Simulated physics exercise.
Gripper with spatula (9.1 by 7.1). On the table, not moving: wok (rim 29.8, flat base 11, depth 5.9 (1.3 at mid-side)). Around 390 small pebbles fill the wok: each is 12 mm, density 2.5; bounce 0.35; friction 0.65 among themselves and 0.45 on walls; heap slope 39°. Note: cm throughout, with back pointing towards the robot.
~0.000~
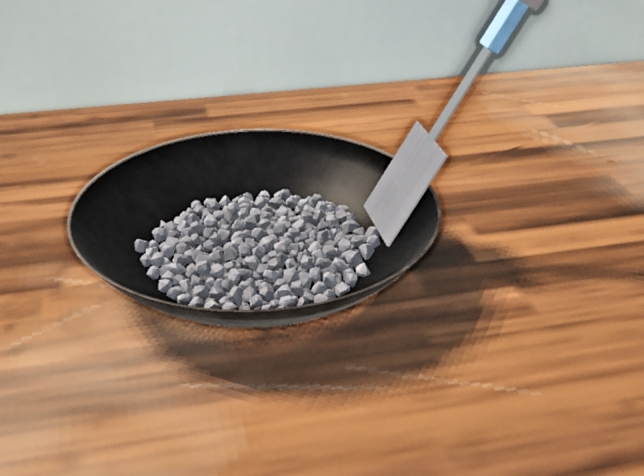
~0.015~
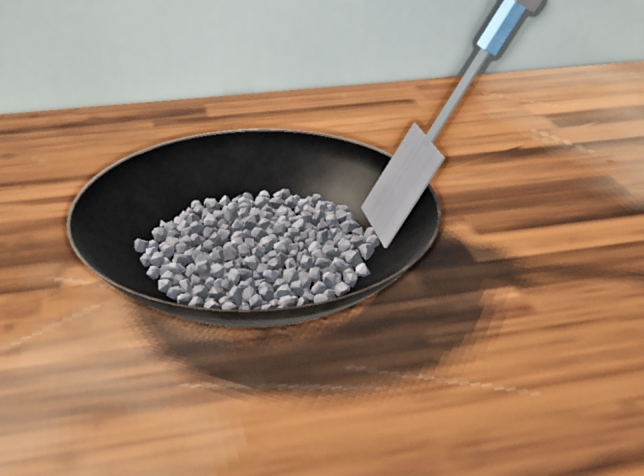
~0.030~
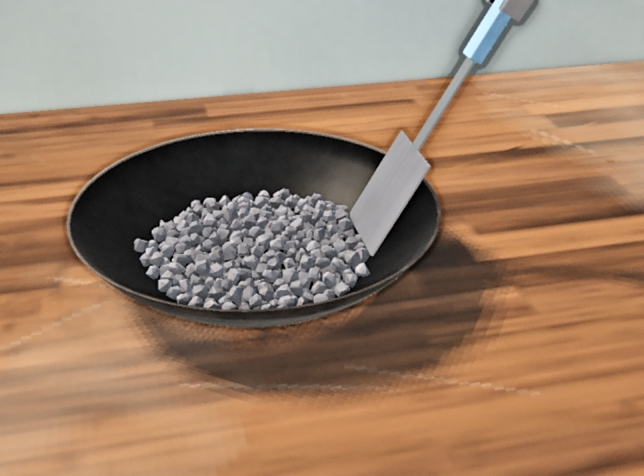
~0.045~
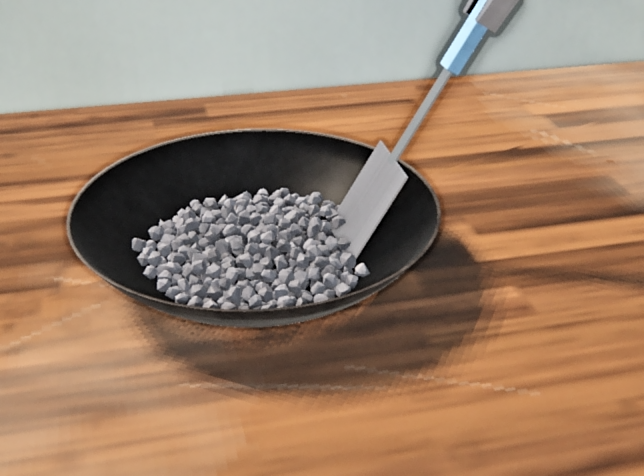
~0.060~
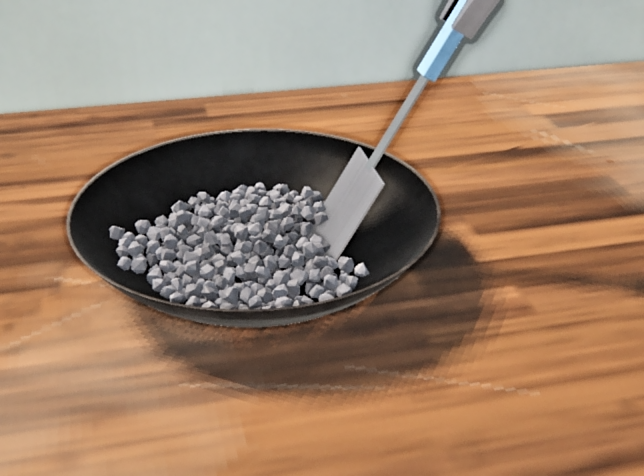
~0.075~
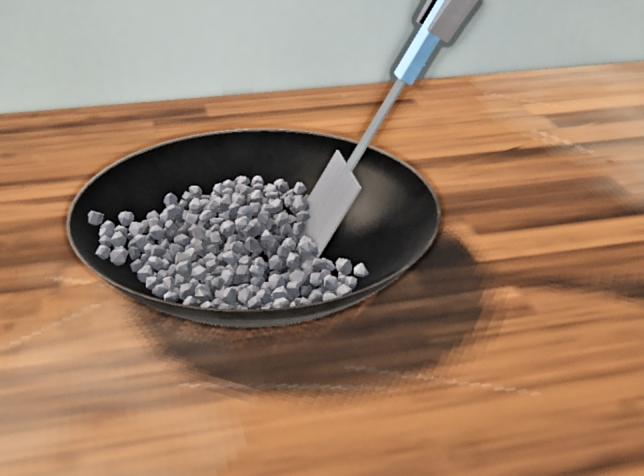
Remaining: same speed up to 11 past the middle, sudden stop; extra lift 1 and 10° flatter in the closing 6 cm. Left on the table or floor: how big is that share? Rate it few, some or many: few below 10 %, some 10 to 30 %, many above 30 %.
Many, above 30 %.
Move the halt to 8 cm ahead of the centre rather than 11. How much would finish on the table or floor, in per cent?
That would give close to 20 per cent.
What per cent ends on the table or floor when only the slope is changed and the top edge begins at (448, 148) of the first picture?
Roughly 35 percent ends on the table or floor.
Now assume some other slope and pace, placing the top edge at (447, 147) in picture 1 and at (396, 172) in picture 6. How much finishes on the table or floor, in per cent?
It works out to about 25 %, more or less.
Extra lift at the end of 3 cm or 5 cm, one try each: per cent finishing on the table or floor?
Roughly 35 per cent, then 30 per cent.
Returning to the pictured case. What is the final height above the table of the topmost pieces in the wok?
Top of the heap: Roughly 5.0 cm above the table top.
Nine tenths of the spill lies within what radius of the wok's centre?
About 50 cm.
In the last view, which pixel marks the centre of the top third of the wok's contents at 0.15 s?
Centre: Roughly (144, 231) in the last picture.
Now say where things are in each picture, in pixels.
Spatula top edge at (432, 138), sloping 60°; upper third of the load around (264, 240), from x 140 to 375, top at y 195; 392 in the wok, in the first picture.
Spatula top edge at (429, 140), sloping 60°; upper third of the load around (264, 240), from x 140 to 375, top at y 195, in the second picture.
Spatula top edge at (415, 148), sloping 60°; upper third of the load around (264, 239), from x 140 to 365, top at y 195, in the third picture.
Spatula top edge at (394, 158), sloping 60°; upper third of the load around (265, 238), from x 140 to 360, top at y 195, in the fourth picture.
Spatula top edge at (371, 165), sloping 60°; upper third of the load around (245, 232), from x 115 to 360, top at y 190, in the fifth picture.
Spatula top edge at (349, 168), sloping 60°; upper third of the load around (229, 229), from x 95 to 360, top at y 180; 392 in the wok, in the sixth picture.
After 0.11 s, sloping 60°, highest piece 8 above the table; 391 in the wok, 1 on the blade or in flight.
After 0.15 s, sloping 58°, highest piece 10 above the table; 386 in the wok, 6 on the blade or in flight.
After 0.37 s, sloping 50°, highest piece 16 above the table; 242 in the wok, 26 on the table or floor, 124 on the blade or in flight.
After 1.42 s, sloping 50°, highest piece 5 above the table; 242 in the wok, 150 on the table or floor.
At rest, 242 in the wok, 150 on the table or floor. That is 38 % on the table or floor.
